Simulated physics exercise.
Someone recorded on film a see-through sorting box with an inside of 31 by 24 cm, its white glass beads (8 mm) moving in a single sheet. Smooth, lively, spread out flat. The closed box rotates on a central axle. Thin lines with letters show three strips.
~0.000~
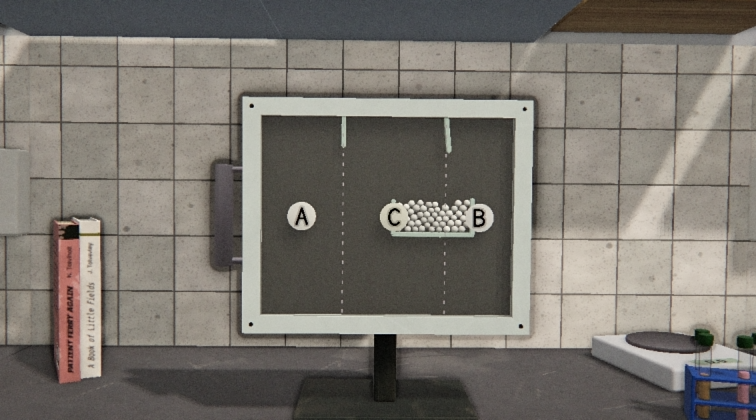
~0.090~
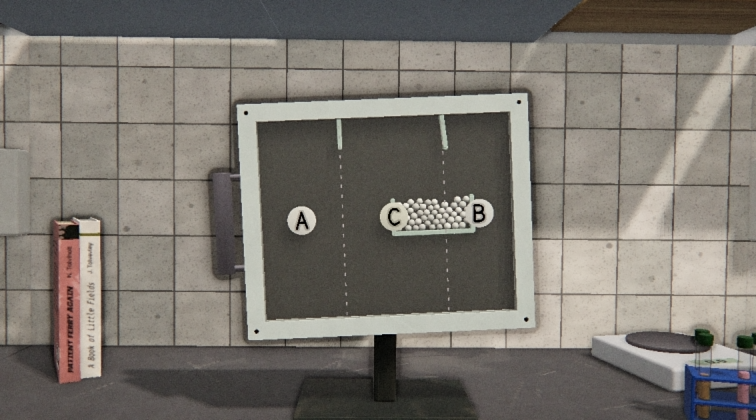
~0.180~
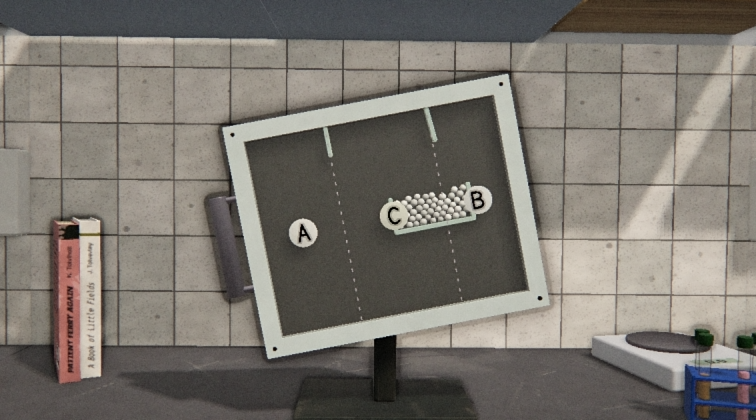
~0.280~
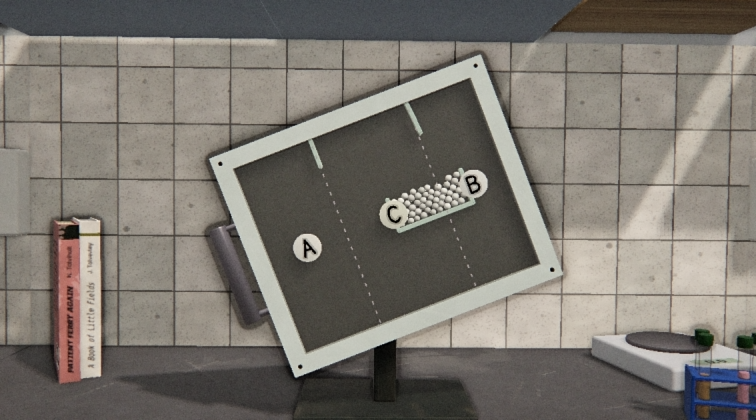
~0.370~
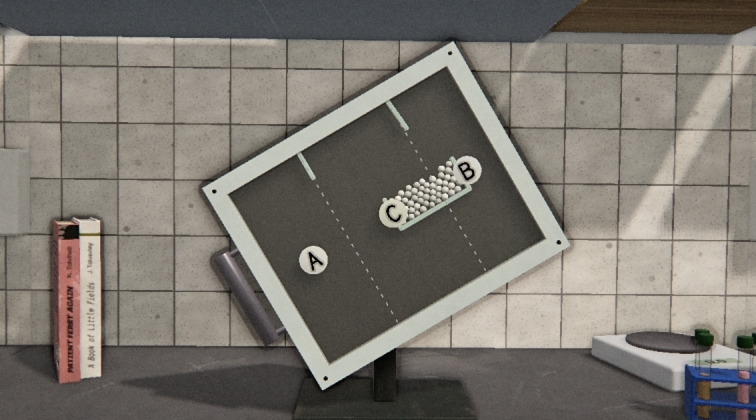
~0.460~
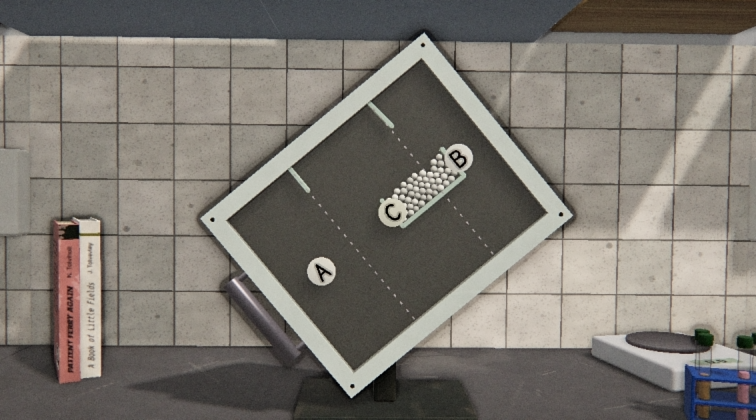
A framed box of white beads rotates anticlockwise, its lettered discs turning along with it.
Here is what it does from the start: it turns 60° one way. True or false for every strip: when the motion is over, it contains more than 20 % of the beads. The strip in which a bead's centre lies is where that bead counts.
Strip A - true, strip B - false, strip C - true.
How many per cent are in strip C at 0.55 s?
About 75 %.
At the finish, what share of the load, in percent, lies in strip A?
Around 40 in a hundred.
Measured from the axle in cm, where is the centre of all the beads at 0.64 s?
Roughly 2 cm to the right and 4 cm up.
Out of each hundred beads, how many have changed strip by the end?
Close to 50 % end up somewhere else.
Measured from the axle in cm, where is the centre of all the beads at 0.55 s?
3 cm right, 4 cm above.
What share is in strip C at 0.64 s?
80 per cent.
After 0.55 s, it stands 49° anticlockwise; the beads' middle is 3 cm right of and 4 cm above the centre; B 25 %, C 75 %.
After 0.64 s, it stands 57° anticlockwise; the beads' middle is 2 cm right of and 4 cm above the centre; B 20 %, C 80 %.
After 0.72 s, it stands 60° anticlockwise; the beads' middle is 1 cm right of and 3 cm above the centre; A 5 %, B 15 %, C 85 %.
At rest by 2.4 s, it stands 60° anticlockwise; A 40 %, B 5 %, C 55 %.
